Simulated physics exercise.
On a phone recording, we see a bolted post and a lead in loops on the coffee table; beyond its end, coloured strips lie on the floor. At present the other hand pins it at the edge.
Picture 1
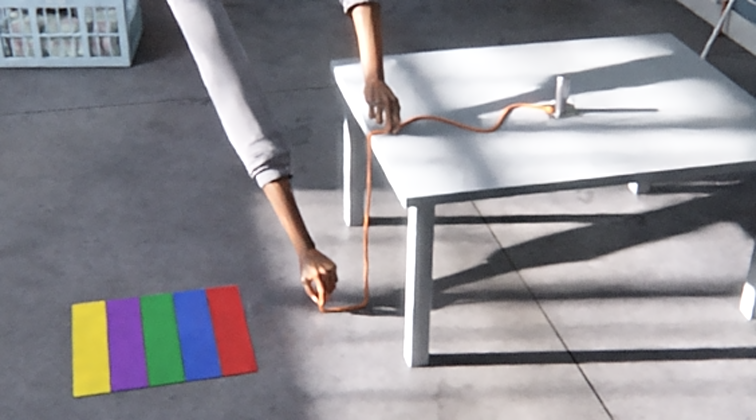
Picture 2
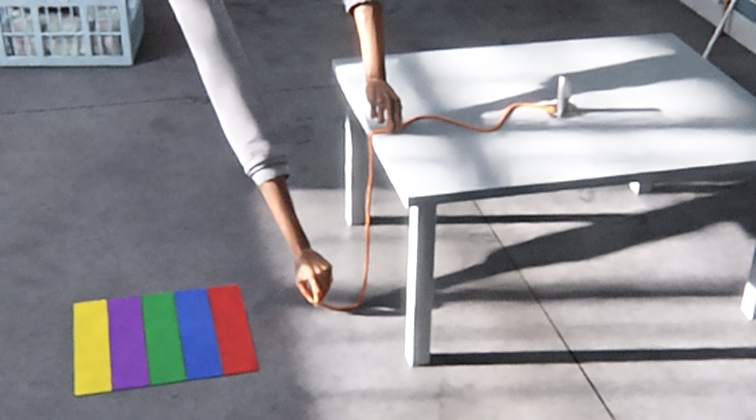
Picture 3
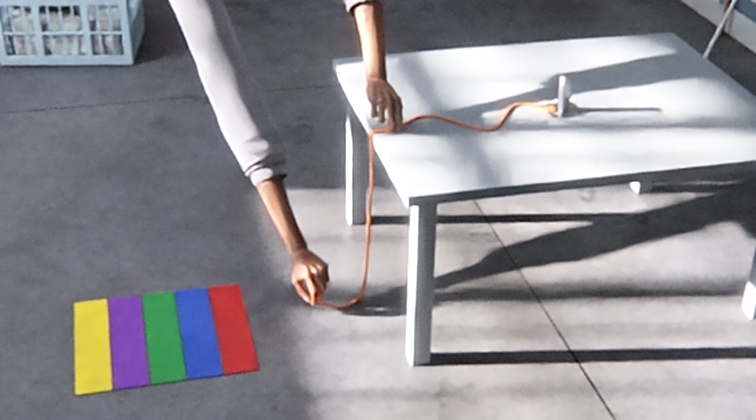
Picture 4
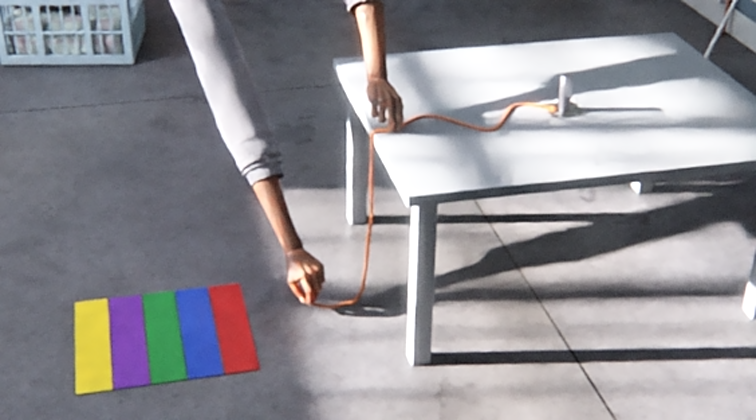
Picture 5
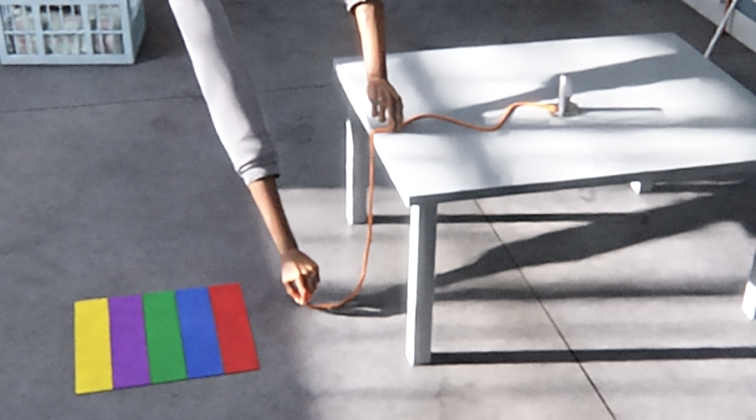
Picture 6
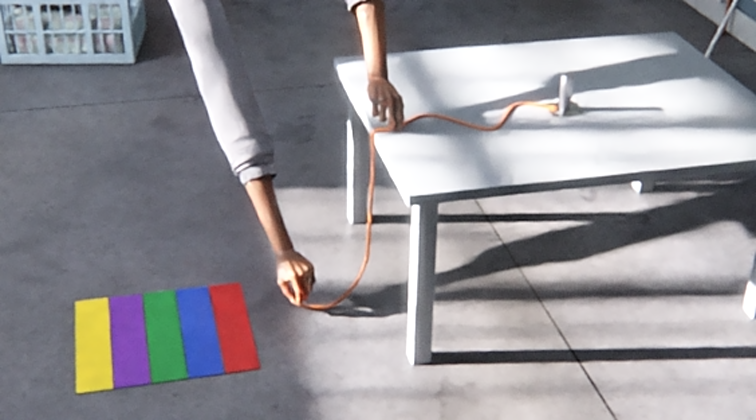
The clip shows one hand pressing an orange cord against the edge of a white table while the other, near the floor, draws the cord's end slowly left, with yellow, purple, green, blue and red strips lying further left.
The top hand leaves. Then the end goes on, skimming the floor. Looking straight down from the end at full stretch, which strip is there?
The purple strip is there.
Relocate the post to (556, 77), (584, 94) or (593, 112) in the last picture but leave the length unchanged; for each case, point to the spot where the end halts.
Roughly (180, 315), (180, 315) and (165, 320).
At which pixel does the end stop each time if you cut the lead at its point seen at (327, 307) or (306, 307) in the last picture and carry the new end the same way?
The first cut gives (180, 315) and the second gives (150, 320).
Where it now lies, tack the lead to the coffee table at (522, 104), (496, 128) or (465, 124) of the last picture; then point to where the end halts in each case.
Per try (px, approx.): (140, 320), (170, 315), (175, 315).
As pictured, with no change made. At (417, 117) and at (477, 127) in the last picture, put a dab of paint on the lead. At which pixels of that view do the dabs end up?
They end up around (376, 133) and around (441, 123).
A little later, end near (205, 313); over blue.
Next, end near (157, 318); over green.
When it is tight, end near (129, 322); over purple. It halts on the purple strip.
